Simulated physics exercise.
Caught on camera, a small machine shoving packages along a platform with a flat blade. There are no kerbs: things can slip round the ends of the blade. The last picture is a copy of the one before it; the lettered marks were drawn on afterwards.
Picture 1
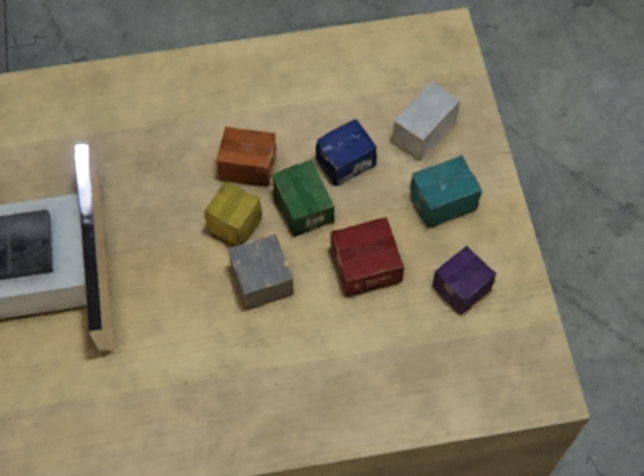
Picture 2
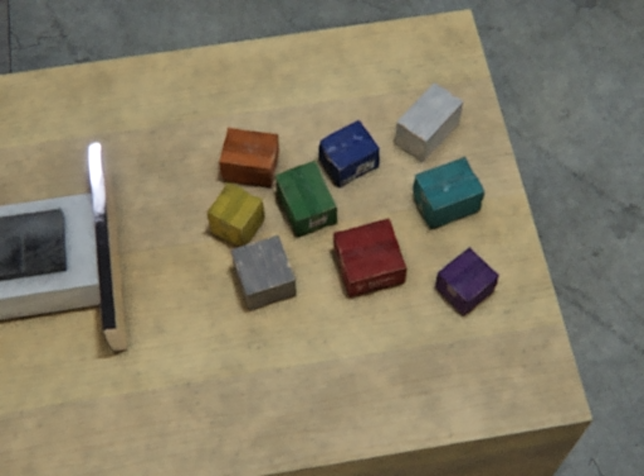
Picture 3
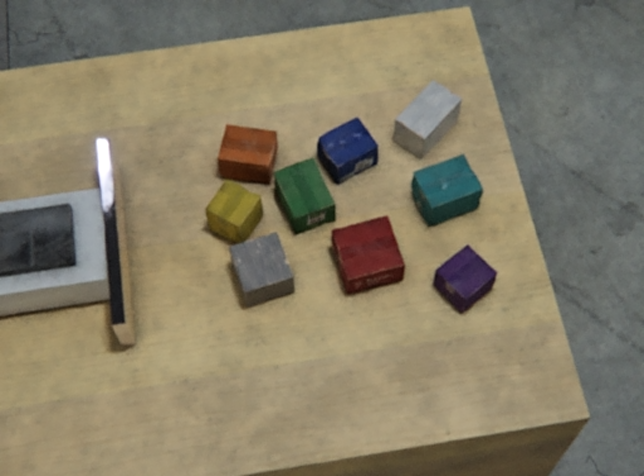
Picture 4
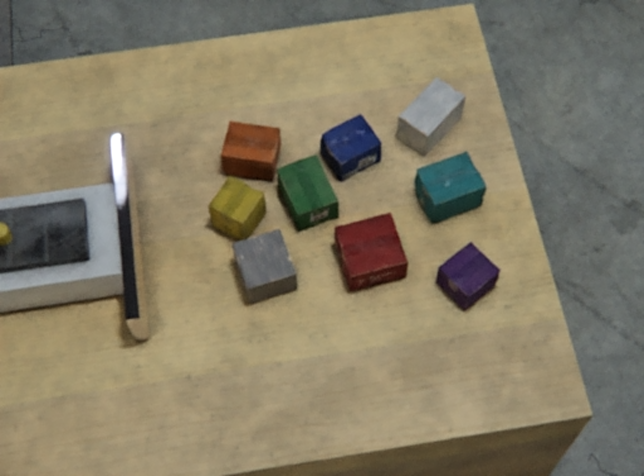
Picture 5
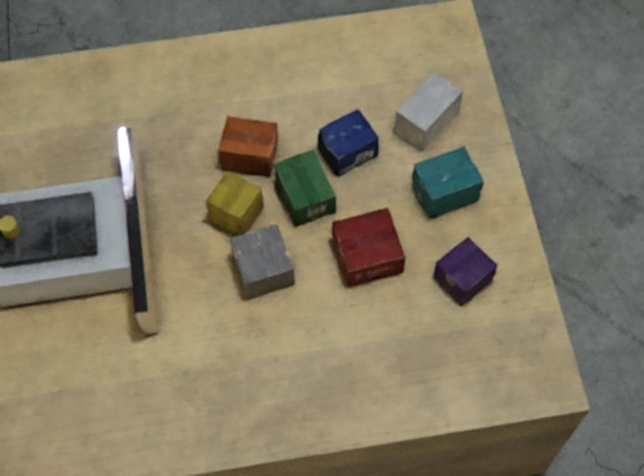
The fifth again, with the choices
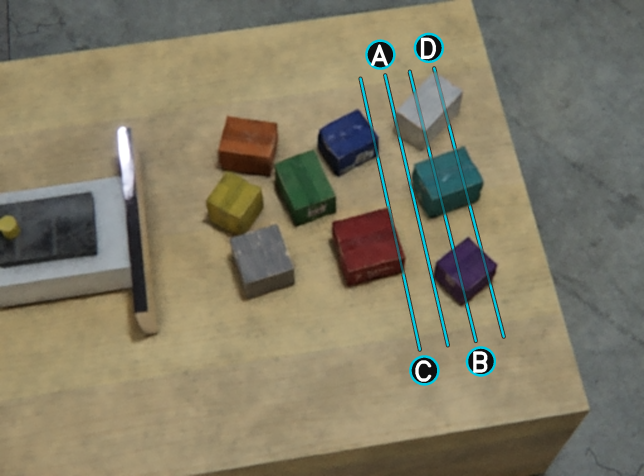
The video shows nine small coloured boxes clustered on a wooden platform, remaining in place relative to one another, while a small machine with a flat upright blade advances slowly from the left toward them without touching any.
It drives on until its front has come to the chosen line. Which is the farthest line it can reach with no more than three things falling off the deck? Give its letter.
At B, and not beyond.
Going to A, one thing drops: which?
The white crate goes over.
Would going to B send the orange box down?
No.
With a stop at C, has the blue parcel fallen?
By then, no.
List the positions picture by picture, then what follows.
In the first frame, purple box (464, 279); orange box (247, 156); robot (10, 245).
In the second frame, robot (23, 244); grey crate (264, 273).
In the third frame, robot (32, 239); turquoise parcel (446, 191).
In the fourth frame, robot (46, 234); red box (371, 252).
In the fifth frame, robot (54, 227); purple box (465, 270); orange box (249, 146); blue parcel (348, 143).
On the marked copy, A at (414, 201); B at (441, 197); C at (388, 205); D at (467, 193).
Following B. Soon after the start, robot (167, 211); orange box (268, 142); blue parcel (354, 139).
Later, robot (278, 194); white crate (470, 94); turquoise parcel (474, 185).
In the end, robot (364, 182); turquoise parcel over the edge; white crate over the edge; two fallen.
As for the rest, A is within the limit but short; C is within the limit but short; D drops four.
